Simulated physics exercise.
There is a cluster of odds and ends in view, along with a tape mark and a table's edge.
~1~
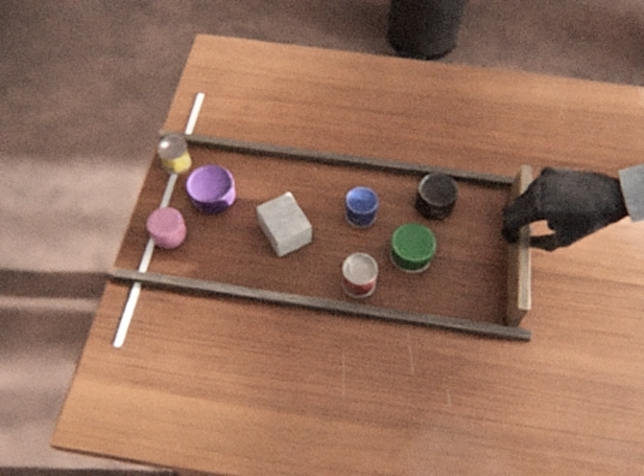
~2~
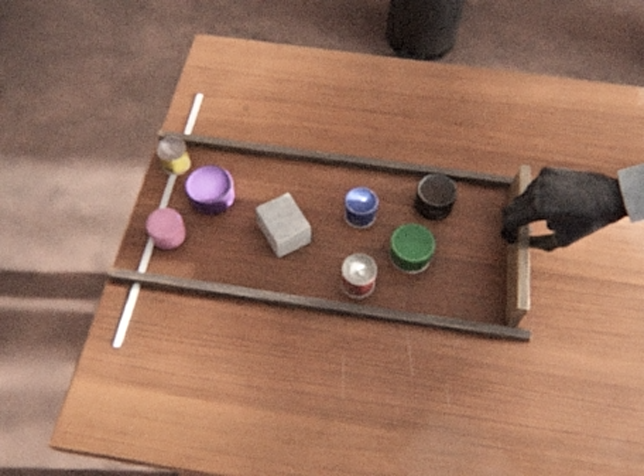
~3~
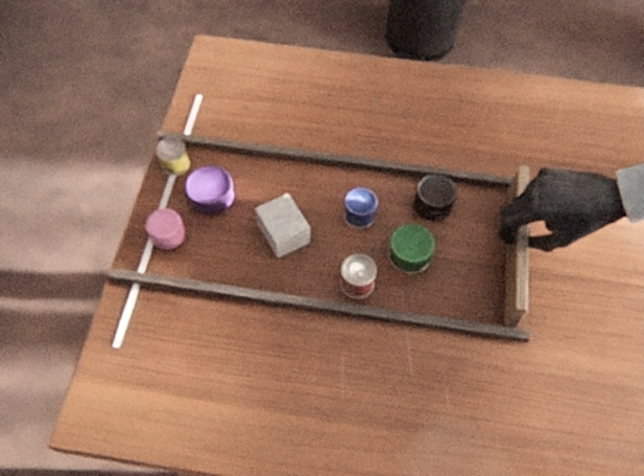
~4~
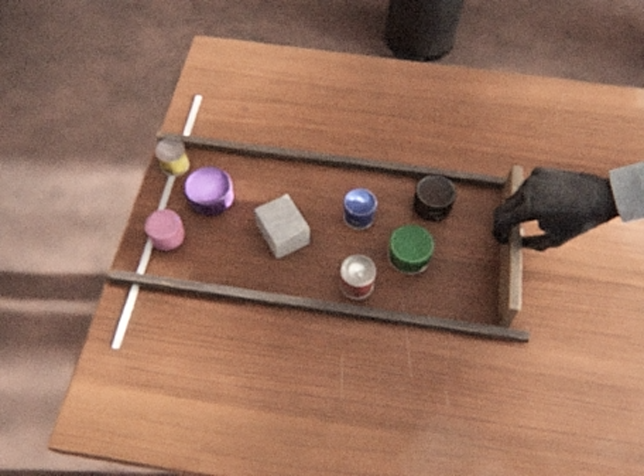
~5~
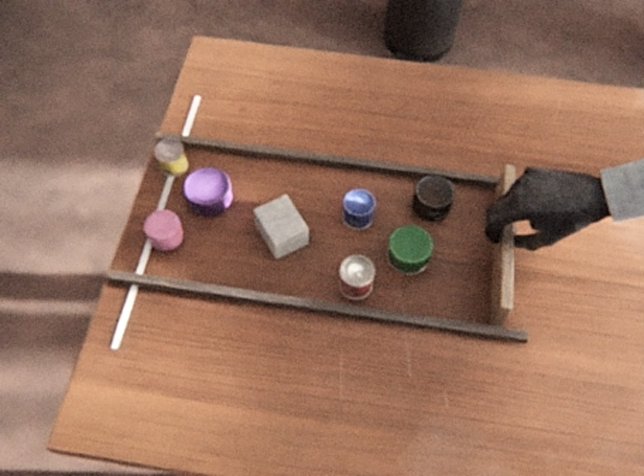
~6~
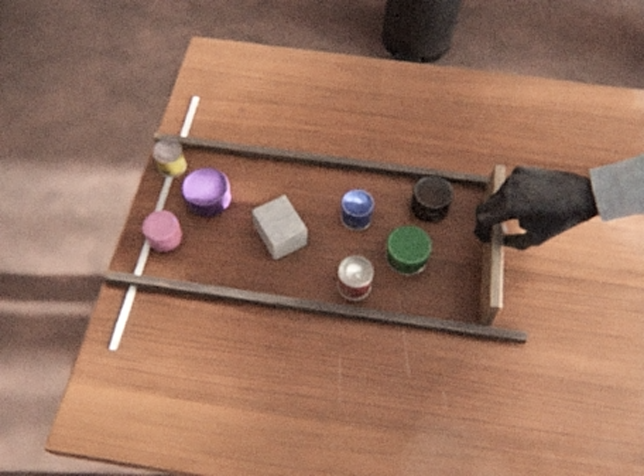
At first, a black-gloved hand holds a wooden board upright at the right end of two dark rails, with small tubs, tins and a pale block spread between them. Then the hand slides the board a short way left, while the objects stay apart and barely move.
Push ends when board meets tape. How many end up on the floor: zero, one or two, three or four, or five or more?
Three or four.
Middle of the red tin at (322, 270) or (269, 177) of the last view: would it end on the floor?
First spot, it is safe; second spot, it is pushed off.
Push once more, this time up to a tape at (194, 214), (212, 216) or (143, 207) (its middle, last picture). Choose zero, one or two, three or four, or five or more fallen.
One after another: One to two; one to two; more than four.
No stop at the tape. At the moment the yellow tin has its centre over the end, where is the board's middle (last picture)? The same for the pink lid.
Around (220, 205) first and around (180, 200) second.
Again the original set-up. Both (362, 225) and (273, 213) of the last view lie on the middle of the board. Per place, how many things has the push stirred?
4 and 6.
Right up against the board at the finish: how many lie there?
Result: 4 in all.
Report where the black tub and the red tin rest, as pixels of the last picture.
Answer: First (155, 153), after that (122, 255).
Soon after, none off yet; yellow tin at rest near (170, 159); pink lid at rest near (162, 231); purple tub at rest near (207, 192).
After that, none off yet; yellow tin at rest near (170, 159); pink lid at rest near (162, 231); purple tub displaced a little near (195, 183).
In the end, the number that fall off is three or four; gone, white block, purple tub, pink lid and yellow tin.
